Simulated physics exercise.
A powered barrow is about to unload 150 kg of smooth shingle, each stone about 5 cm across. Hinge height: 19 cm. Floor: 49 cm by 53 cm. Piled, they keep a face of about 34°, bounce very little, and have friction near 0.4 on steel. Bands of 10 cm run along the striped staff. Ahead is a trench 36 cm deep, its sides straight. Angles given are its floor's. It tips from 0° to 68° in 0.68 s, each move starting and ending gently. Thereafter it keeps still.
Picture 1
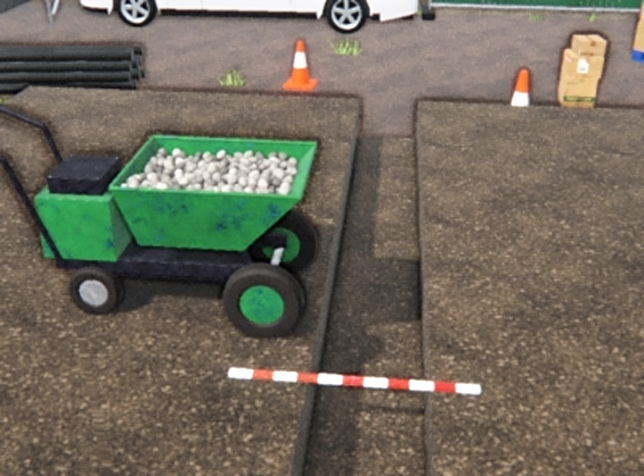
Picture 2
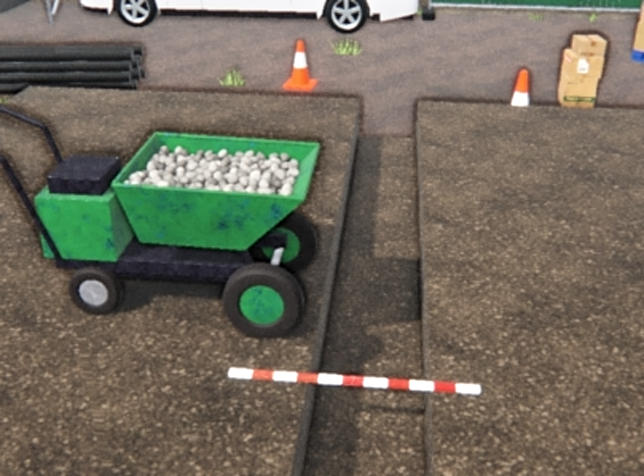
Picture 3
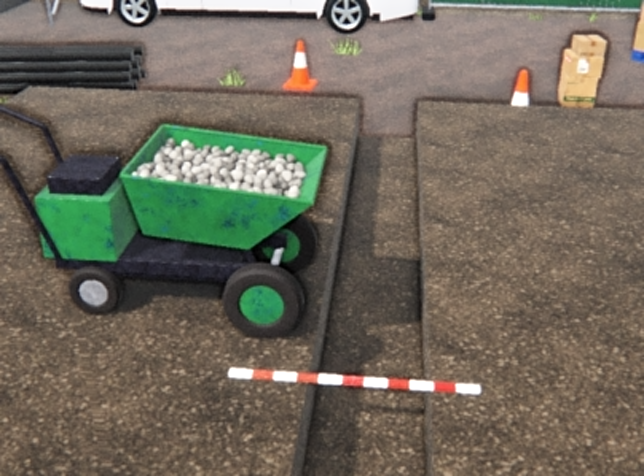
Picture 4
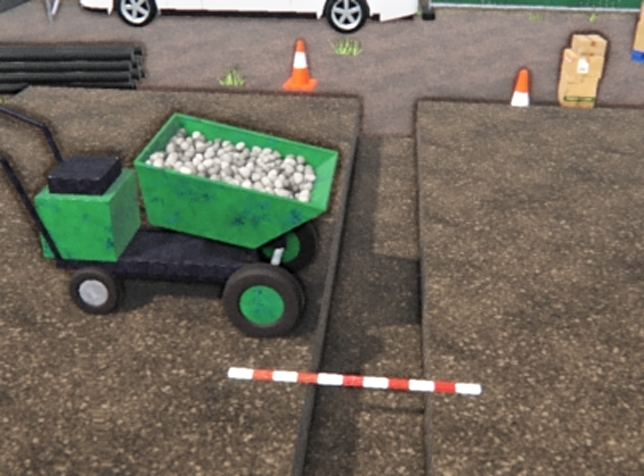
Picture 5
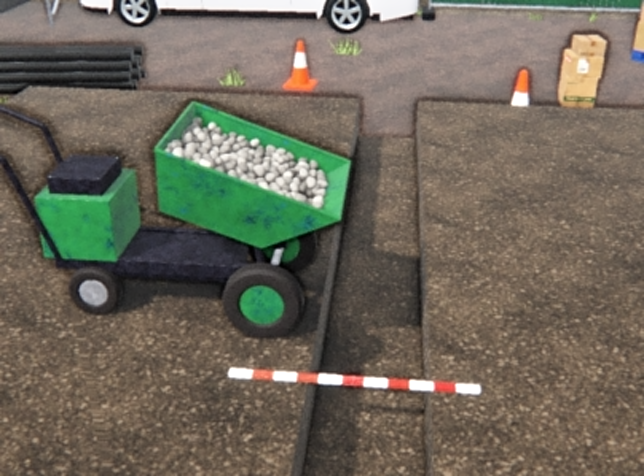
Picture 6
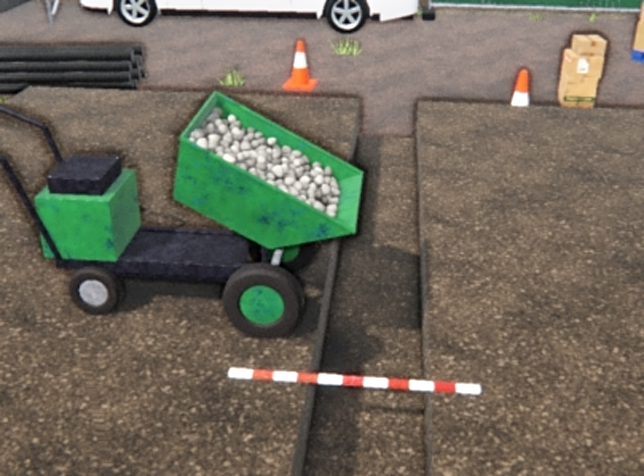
Green powered barrow standing beside a straight-sided trench, its tray of pale rounded stones tilting steadily upward and forward to the right.
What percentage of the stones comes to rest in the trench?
About 35 per cent.
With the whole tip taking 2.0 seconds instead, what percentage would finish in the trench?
In that case some 55 per cent.
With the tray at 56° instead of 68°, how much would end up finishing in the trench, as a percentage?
It would be near 45 per cent.
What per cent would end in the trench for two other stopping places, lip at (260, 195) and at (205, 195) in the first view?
First place: Near 75%; second place: Near 100%.
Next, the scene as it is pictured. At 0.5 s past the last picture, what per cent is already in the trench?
By then, around 15 percent.
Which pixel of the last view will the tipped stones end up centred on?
At about pixel (464, 309) in the last view.
Then, 0.2 s after the last picture the floor is at 57°, 100 % in the tray; the foremost stones are at (381, 252).
Then, 0.5 s after the last picture the floor is at 68°, 68 % in the tray, 15 % in the trench, 18 % past the trench; the foremost stones are at (469, 315).
Then, 0.8 s after the last picture the floor is at 68°, 15 % in the tray, 22 % in the trench, 63 % past the trench; the foremost stones are past the picture's edge.
Then, 2.8 s after the last picture the floor is at 68°, 0 % in the tray, 35 % in the trench, 65 % past the trench; the foremost stones are past the picture's edge.
